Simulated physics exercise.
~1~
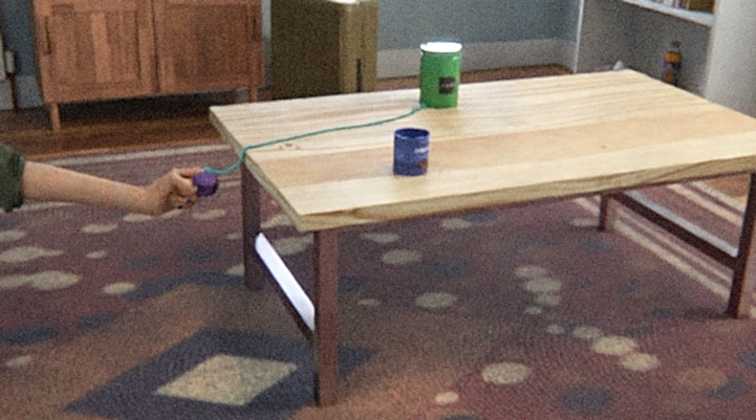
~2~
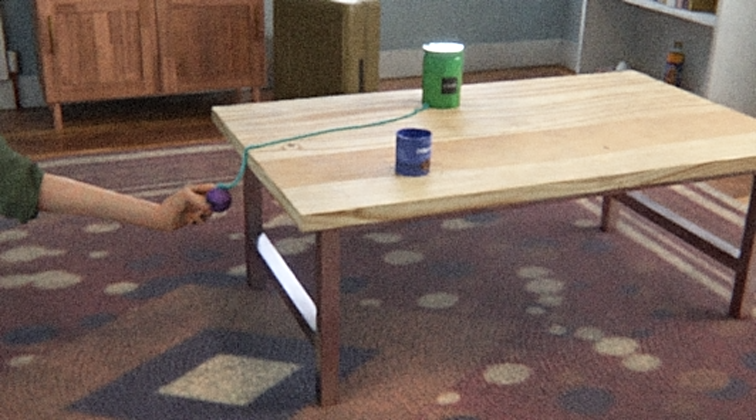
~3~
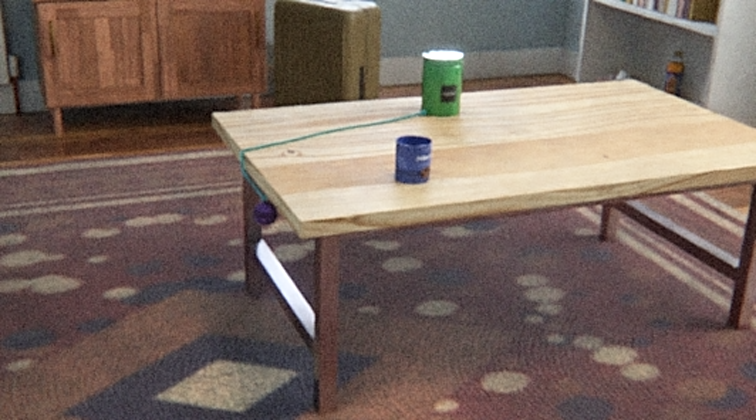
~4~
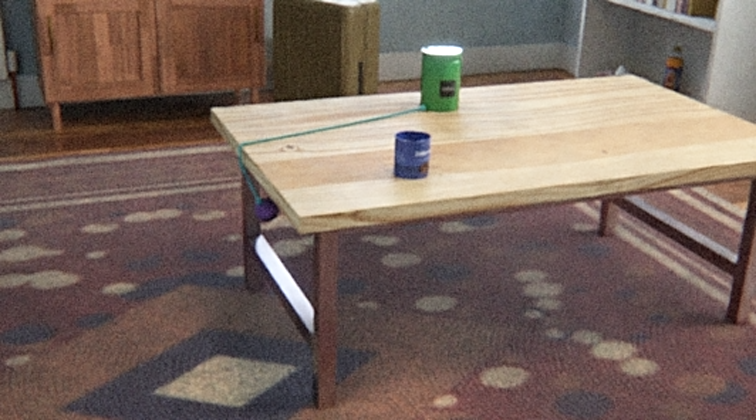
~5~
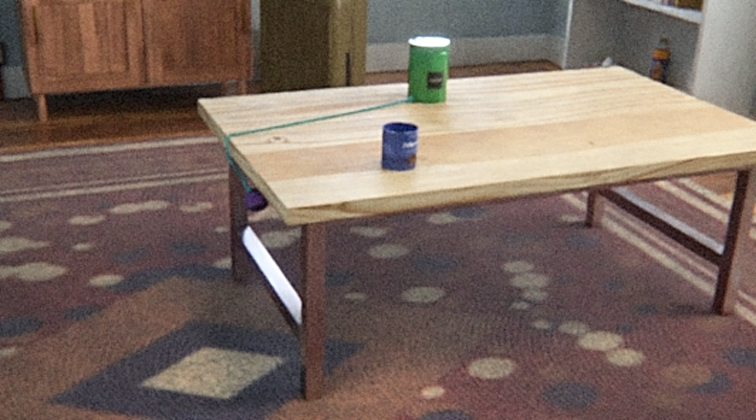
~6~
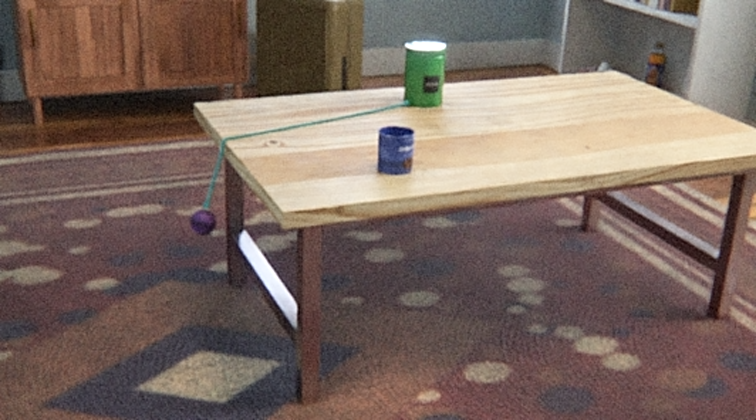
A purple ball tied by a green shoelace to a green canister on a wooden table was let go by a hand, swung in below the table's edge and back out left, and ended hanging there while the canister and blue cup stayed put.
